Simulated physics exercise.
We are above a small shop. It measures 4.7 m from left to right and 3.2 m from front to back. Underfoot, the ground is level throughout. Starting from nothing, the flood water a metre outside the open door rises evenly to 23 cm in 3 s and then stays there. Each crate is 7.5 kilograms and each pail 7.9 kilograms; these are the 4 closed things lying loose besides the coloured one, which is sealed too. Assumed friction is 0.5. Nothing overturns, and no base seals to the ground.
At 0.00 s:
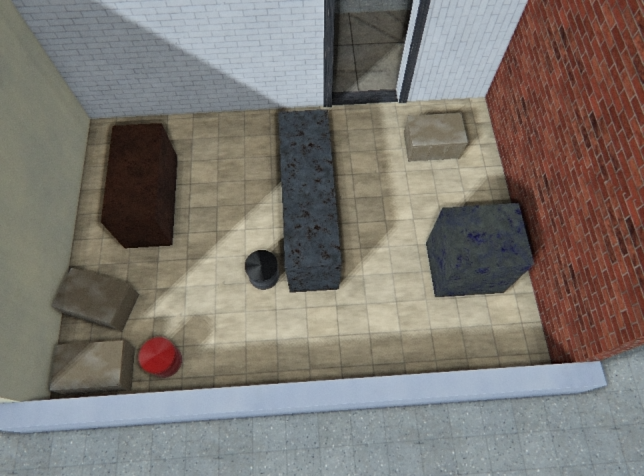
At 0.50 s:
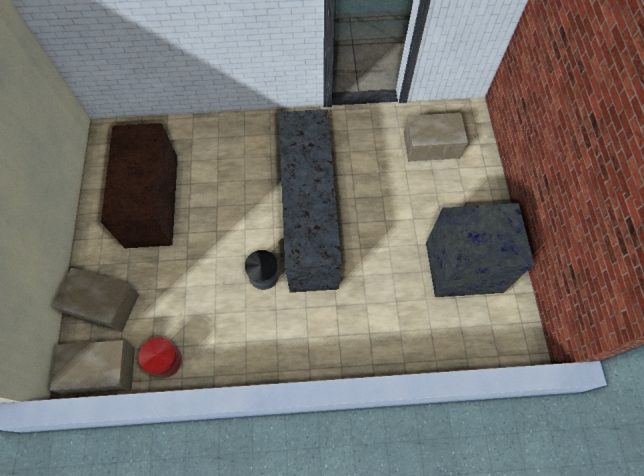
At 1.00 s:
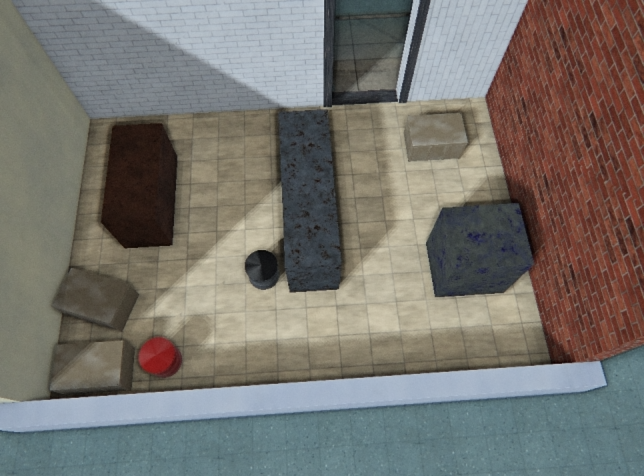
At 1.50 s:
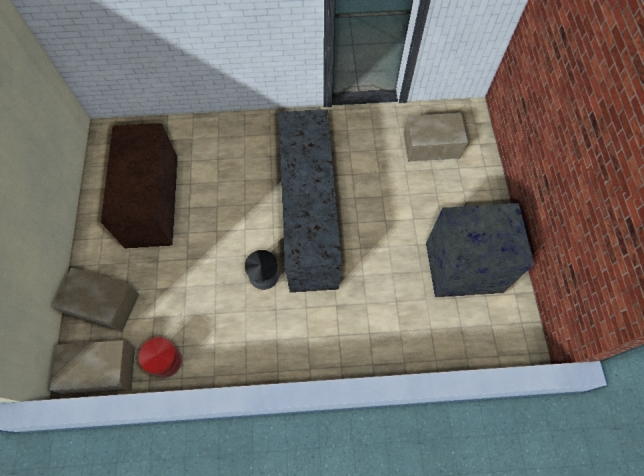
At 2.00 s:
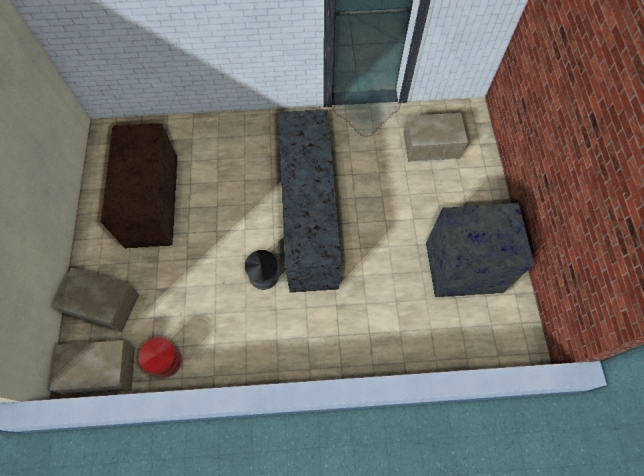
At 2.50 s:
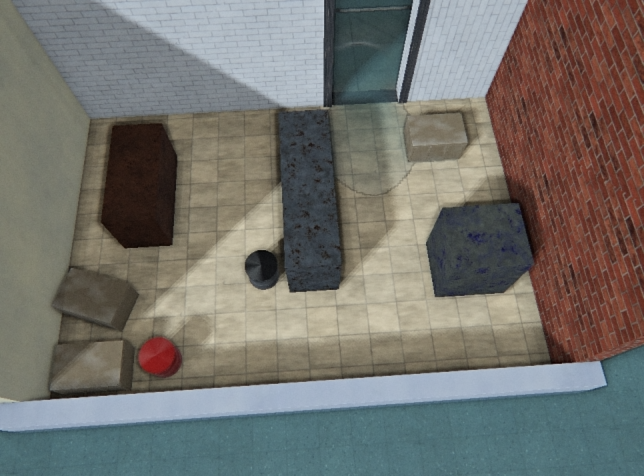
A red pail sits near the front left corner of a small, tile-floored shop, seen from a fixed view high above. Two tan blocks lie beside it, with a dark brown block behind, a long dark grey one and a small black object mid-floor, and bluish-grey and tan blocks at right. The outside paving turns blue-green, then clear water slips through the back doorway and spreads slightly, while everything else stays still.
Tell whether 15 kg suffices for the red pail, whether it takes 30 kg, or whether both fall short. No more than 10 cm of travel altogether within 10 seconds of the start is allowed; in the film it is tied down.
It stays in place with either.
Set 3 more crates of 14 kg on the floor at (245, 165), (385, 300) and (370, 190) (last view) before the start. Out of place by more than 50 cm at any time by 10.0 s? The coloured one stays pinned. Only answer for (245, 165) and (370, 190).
Those two come out inside the line and over the line, in that order.
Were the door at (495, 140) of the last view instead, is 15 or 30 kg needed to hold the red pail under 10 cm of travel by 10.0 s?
That way, the small mass suffices.
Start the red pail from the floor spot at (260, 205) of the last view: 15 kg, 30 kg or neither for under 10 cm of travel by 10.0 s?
Note: Both OK.
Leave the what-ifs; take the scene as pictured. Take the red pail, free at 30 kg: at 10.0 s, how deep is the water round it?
Depth: Approx. 8 cm.
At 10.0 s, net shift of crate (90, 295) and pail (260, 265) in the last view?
They sit 10 cm and 0 cm away, in the order given.
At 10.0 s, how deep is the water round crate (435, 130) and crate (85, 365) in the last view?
First roughly 11 cm, second roughly 6 cm.
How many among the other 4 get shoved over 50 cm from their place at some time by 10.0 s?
It adds up to 1.
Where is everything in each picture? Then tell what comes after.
In the first picture, the red pail at (157, 355), on the bottom; water covers 0.0 m2; 0 of 5 have shifted.
In the second picture, the red pail at (157, 355) rests on the ground; 0.0 m2 under water; 0 of 5 have shifted.
In the third picture, the red pail at (157, 355), on the bottom; 0.0 m2 under water; 0 of 5 have shifted.
In the fourth picture, the red pail at (157, 355) rests on the ground; 0.0 m2 under water; 0 of 5 have shifted.
In the fifth picture, the red pail at (157, 355), on the bottom; water covers 0.2 m2; 0 of 5 have shifted.
In the sixth picture, the red pail at (157, 355), on the bottom; water covers 1.0 m2; 0 of 5 have shifted.
After 3.5 s the red pail would be 0 cm from its start with 15 kg and 0 cm from its start with 30 kg; 0 cm of water round it then.
After 4.5 s the red pail would be 0 cm from its start with 15 kg and 0 cm from its start with 30 kg; 0 cm of water round it then.
After 7.0 s the red pail would be 0 cm from its start with 15 kg and 0 cm from its start with 30 kg; 4 cm of water round it then.
After 10.0 s the red pail would be 0 cm from its start with 15 kg and 0 cm from its start with 30 kg; 8 cm of water round it then.
